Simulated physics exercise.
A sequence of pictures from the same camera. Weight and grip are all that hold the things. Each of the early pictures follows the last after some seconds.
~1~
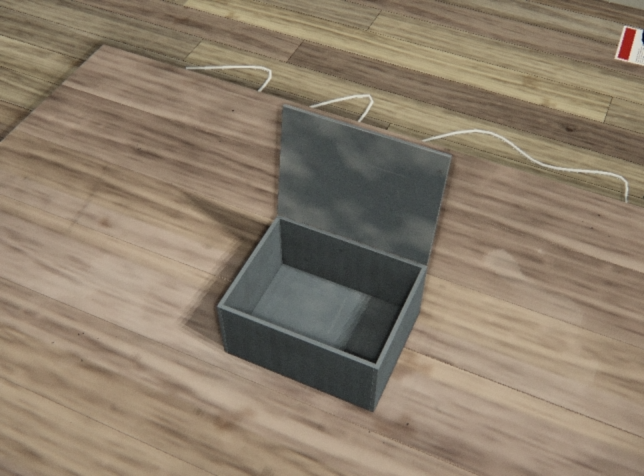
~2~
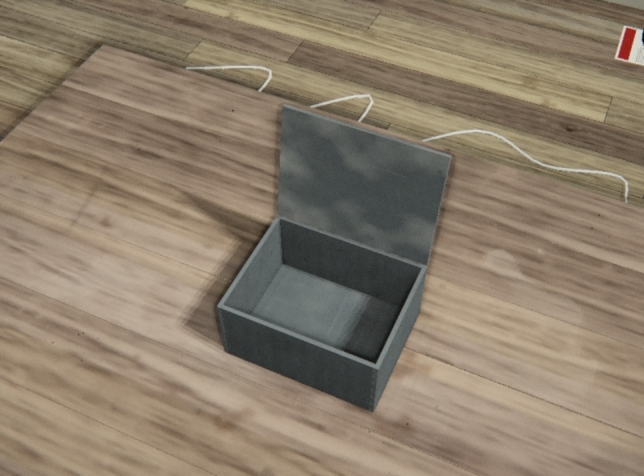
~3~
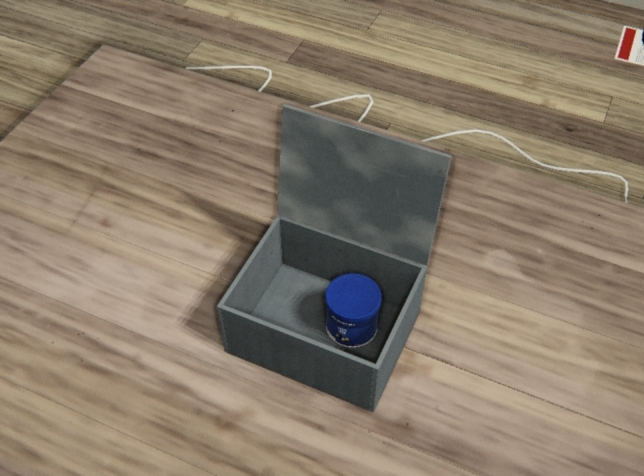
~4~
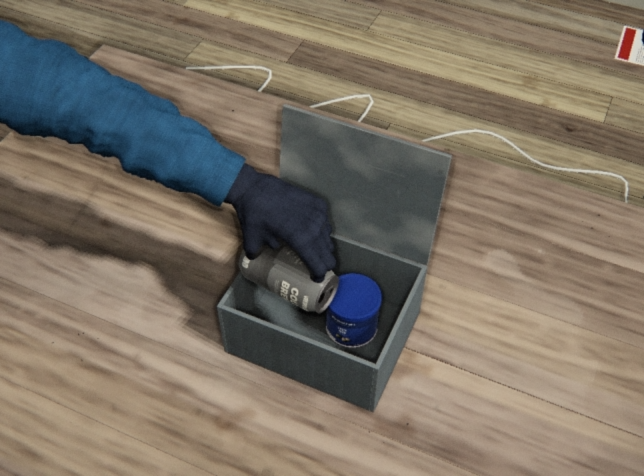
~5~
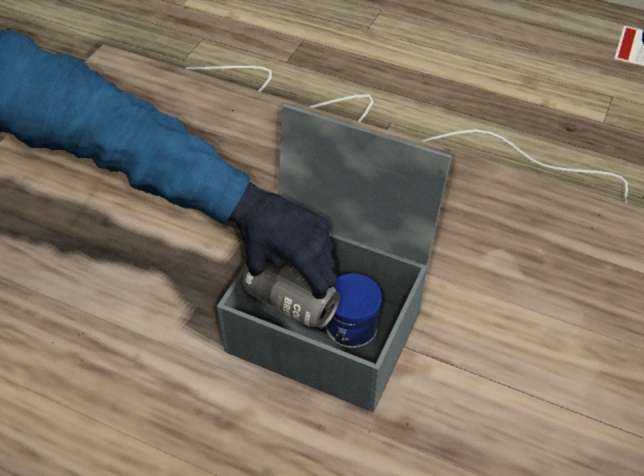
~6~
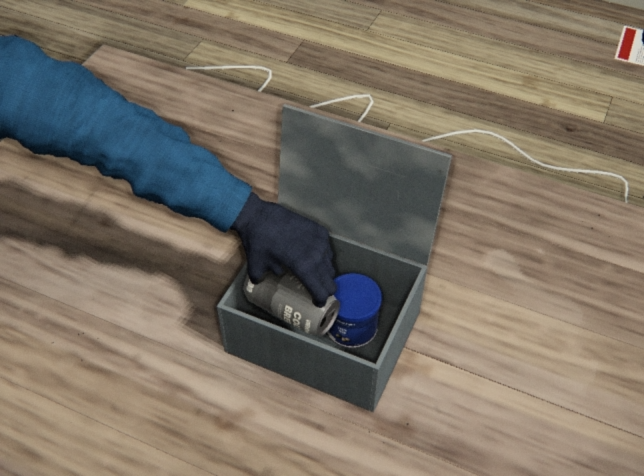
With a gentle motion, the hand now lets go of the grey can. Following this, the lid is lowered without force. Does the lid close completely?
Yes: The lid fits.
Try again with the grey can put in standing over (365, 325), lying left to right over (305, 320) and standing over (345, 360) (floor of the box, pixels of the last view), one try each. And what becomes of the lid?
Going in order, the lid is left partly open, then comes down all the way, then is left partly open.
Then, 1.00 s after the last picture, lid starting down; grey can rolled about its own width near (292, 331).
Then, 1.60 s after the last picture, lid 56° above the rim; grey can rolled about its own width near (292, 331).
Then, 2.00 s after the last picture, lid 10° above the rim; grey can rolled about its own width near (292, 331).
At rest, lid shut; moved from the start, grey can; blue tin in place. Seen from the same camera at the end, grey can near (292, 331).
